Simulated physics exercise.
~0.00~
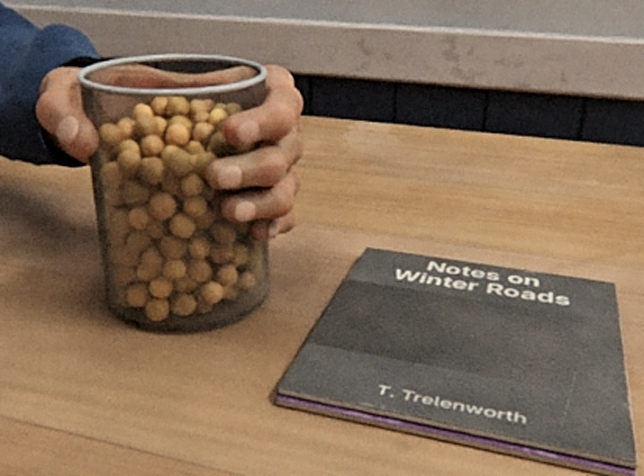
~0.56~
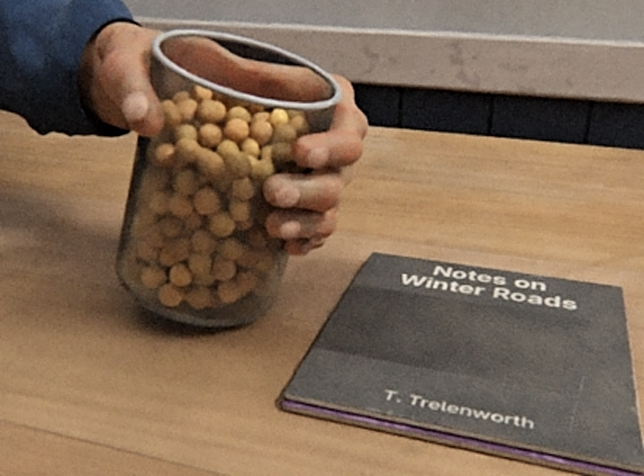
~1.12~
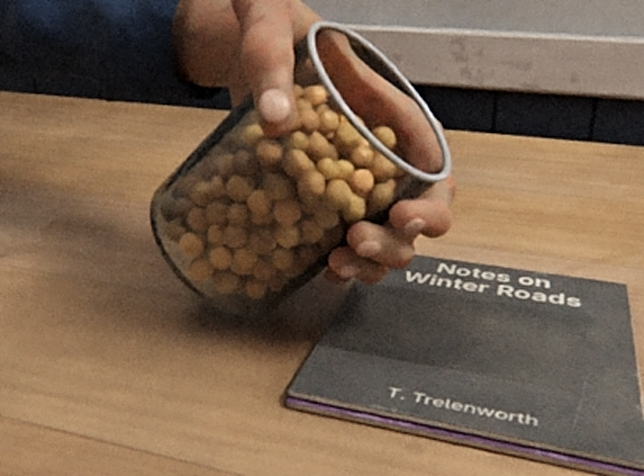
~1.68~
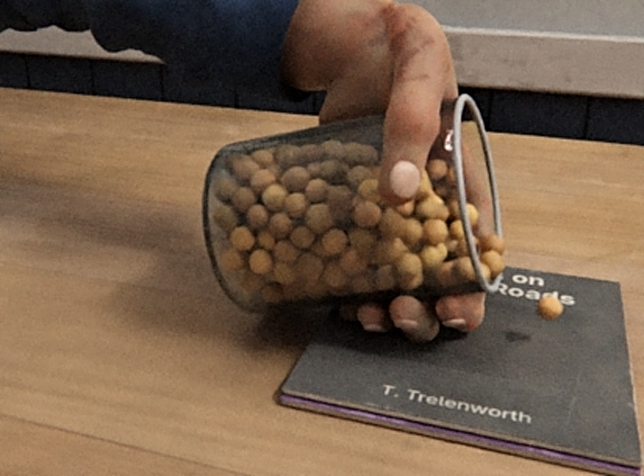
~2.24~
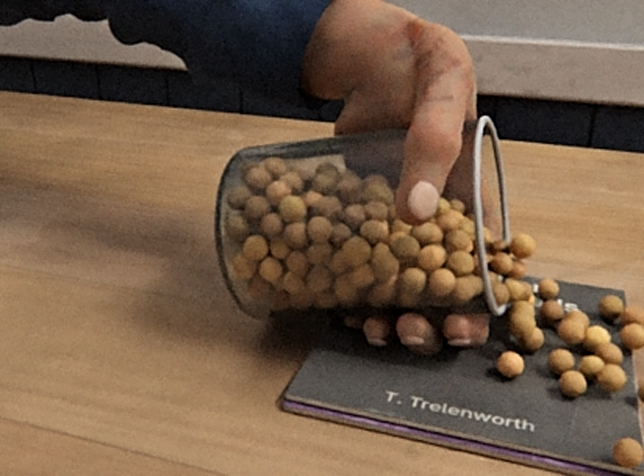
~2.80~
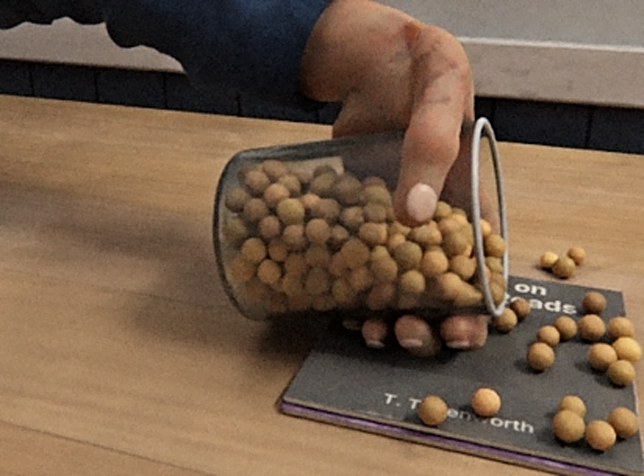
On a wooden tabletop, a hand tipped a clear open glass of small round wooden beads to the right until it lay on its side against a dark book, and some beads spilled and scattered over the cover while most stayed inside.
